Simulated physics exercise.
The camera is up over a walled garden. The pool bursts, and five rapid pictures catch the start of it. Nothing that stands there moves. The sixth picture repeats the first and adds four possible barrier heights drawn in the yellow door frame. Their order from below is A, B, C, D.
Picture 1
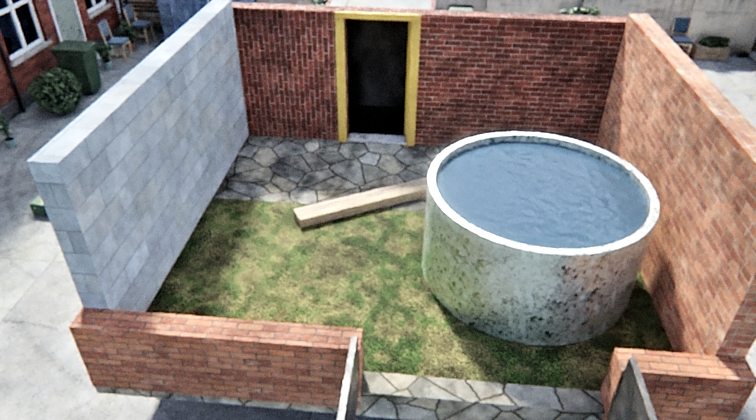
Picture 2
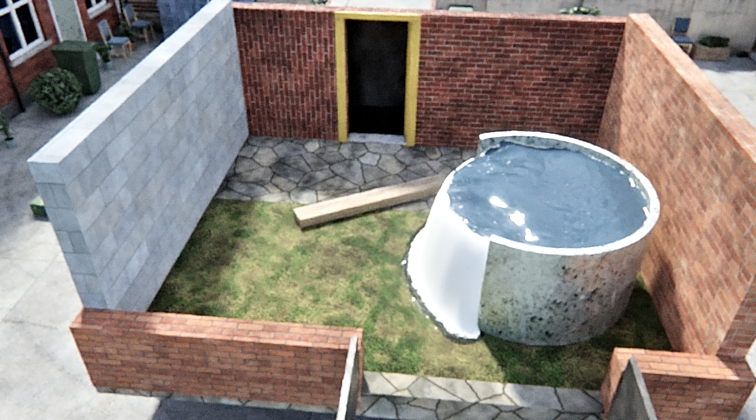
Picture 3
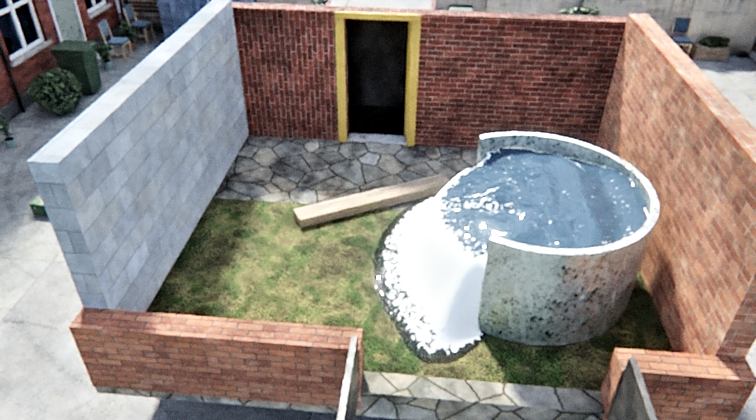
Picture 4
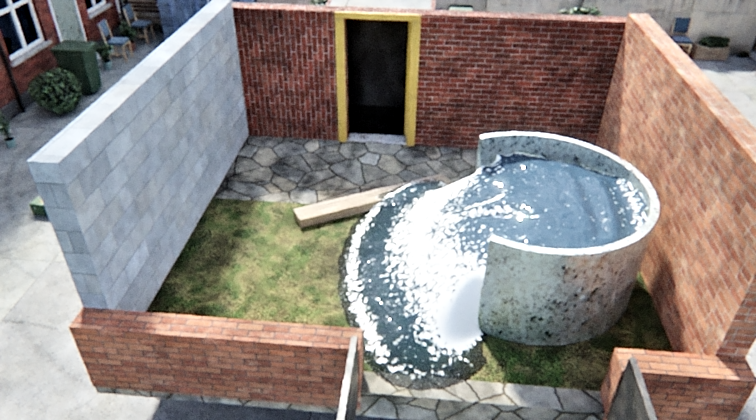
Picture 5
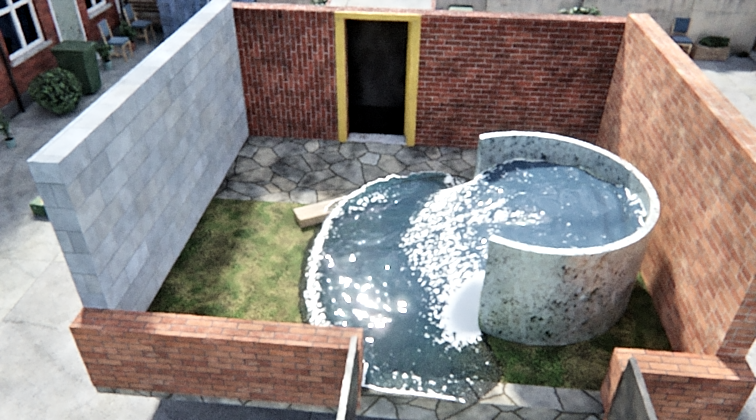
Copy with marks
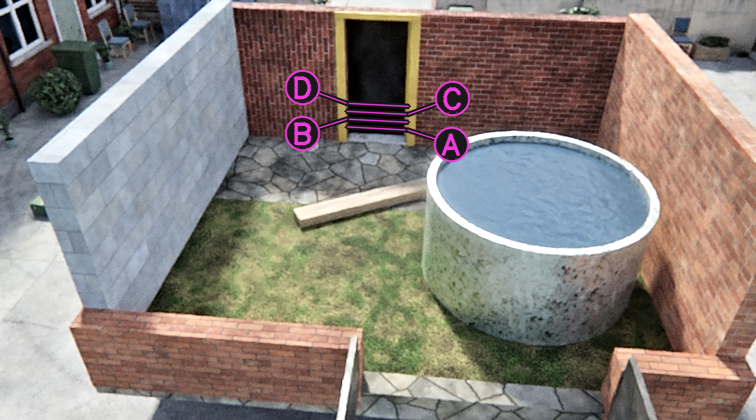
Water pouring through a gap in the left side of a round pool, spreading across grass in a brick-walled garden.
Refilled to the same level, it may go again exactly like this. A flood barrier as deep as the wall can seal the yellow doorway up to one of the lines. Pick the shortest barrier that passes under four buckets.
Use mark A.
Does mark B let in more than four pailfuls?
No, not at all.
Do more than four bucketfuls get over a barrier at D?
No, not at all.
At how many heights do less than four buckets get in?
All of them.
On the marked copy, A at (377, 128); B at (377, 120); C at (377, 112); D at (377, 104); from the bottom up A, B, C, D.
For mark A, nothing gets over.
For mark B, nothing gets over.
For mark C, nothing gets over.
For mark D, nothing gets over.
